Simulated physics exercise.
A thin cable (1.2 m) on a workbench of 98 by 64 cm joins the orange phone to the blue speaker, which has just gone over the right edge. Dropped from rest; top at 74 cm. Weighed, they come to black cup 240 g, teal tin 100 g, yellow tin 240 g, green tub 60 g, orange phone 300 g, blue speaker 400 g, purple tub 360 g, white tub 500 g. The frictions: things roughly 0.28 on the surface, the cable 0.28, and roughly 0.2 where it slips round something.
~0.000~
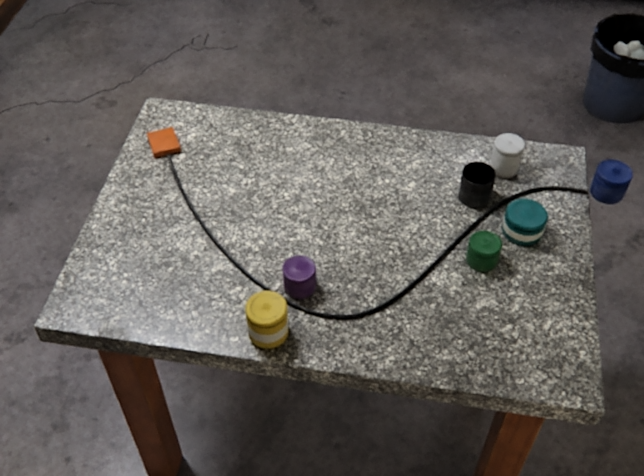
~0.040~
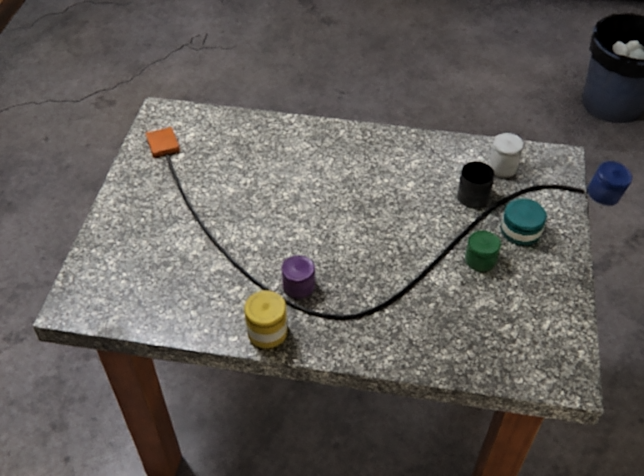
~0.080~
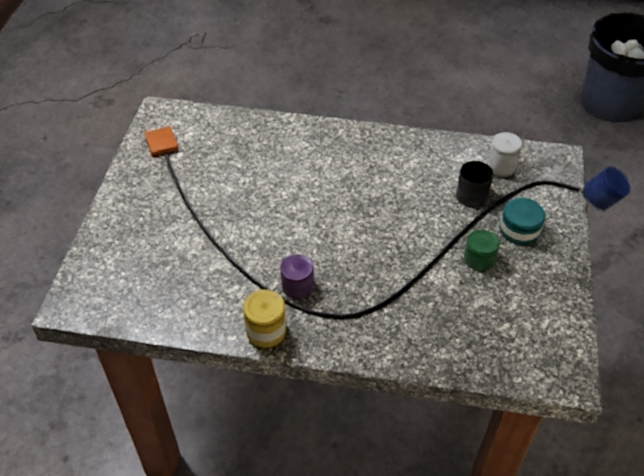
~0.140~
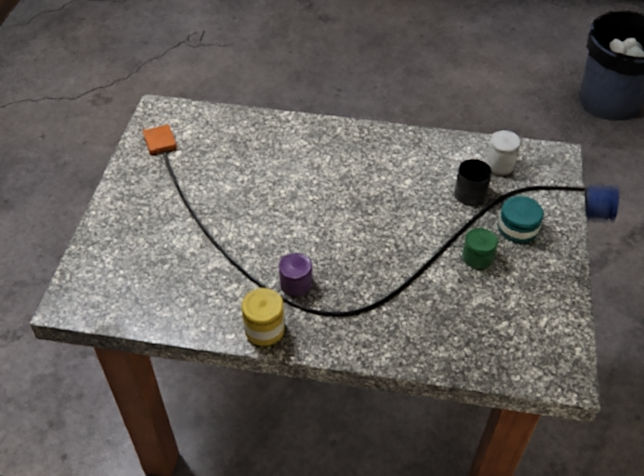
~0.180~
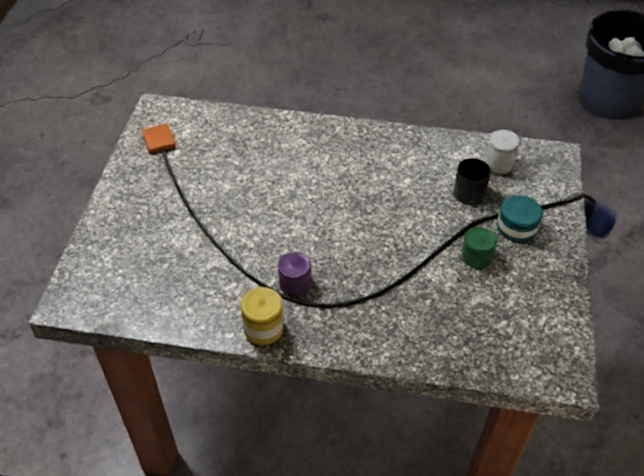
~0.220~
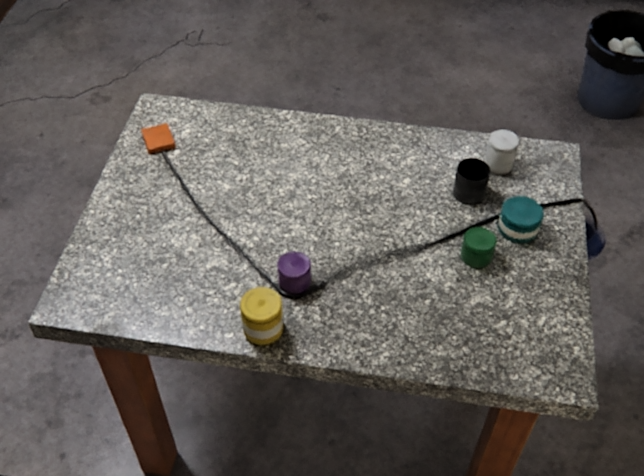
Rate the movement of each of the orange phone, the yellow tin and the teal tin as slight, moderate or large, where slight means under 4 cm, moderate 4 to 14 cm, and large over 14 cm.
Ratings - orange phone: Large; yellow tin: Slight; teal tin: Moderate.
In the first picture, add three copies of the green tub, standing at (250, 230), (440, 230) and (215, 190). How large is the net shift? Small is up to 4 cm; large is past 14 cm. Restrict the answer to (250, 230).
Big.
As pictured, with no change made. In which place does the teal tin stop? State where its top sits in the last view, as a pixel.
Near (555, 241).
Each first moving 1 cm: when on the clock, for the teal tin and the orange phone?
For the teal tin it's 0.26 s, while the orange phone gets there at 0.26 s.
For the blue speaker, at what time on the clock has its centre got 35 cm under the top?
At 0.42 s.
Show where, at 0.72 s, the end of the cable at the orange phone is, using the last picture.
Roughly at pixel (303, 207).
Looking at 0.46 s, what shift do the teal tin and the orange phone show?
Teal tin: 10 cm; orange phone: 10 cm.
At 0.5 s, the cable's tail end at (197, 172); orange phone 10 cm off its start, teal tin 9 cm off its start, purple tub 14 cm off its start.
At 0.7 s, the cable's tail end at (303, 207); orange phone 34 cm off its start, teal tin 9 cm off its start, purple tub 29 cm off its start.
At 1.0 s, the cable's tail end at (413, 233); orange phone 57 cm off its start at (398, 236), teal tin 9 cm off its start at (555, 241), purple tub 30 cm off its start at (352, 155).
At 1.2 s, the cable's tail end at (455, 244); orange phone 65 cm off its start, teal tin 9 cm off its start, purple tub 30 cm off its start.
At 2.4 s, the cable's tail end at (455, 244); orange phone 65 cm off its start at (440, 247), teal tin 9 cm off its start at (555, 241), yellow tin 0 cm off its start at (261, 303), purple tub 30 cm off its start at (352, 155).
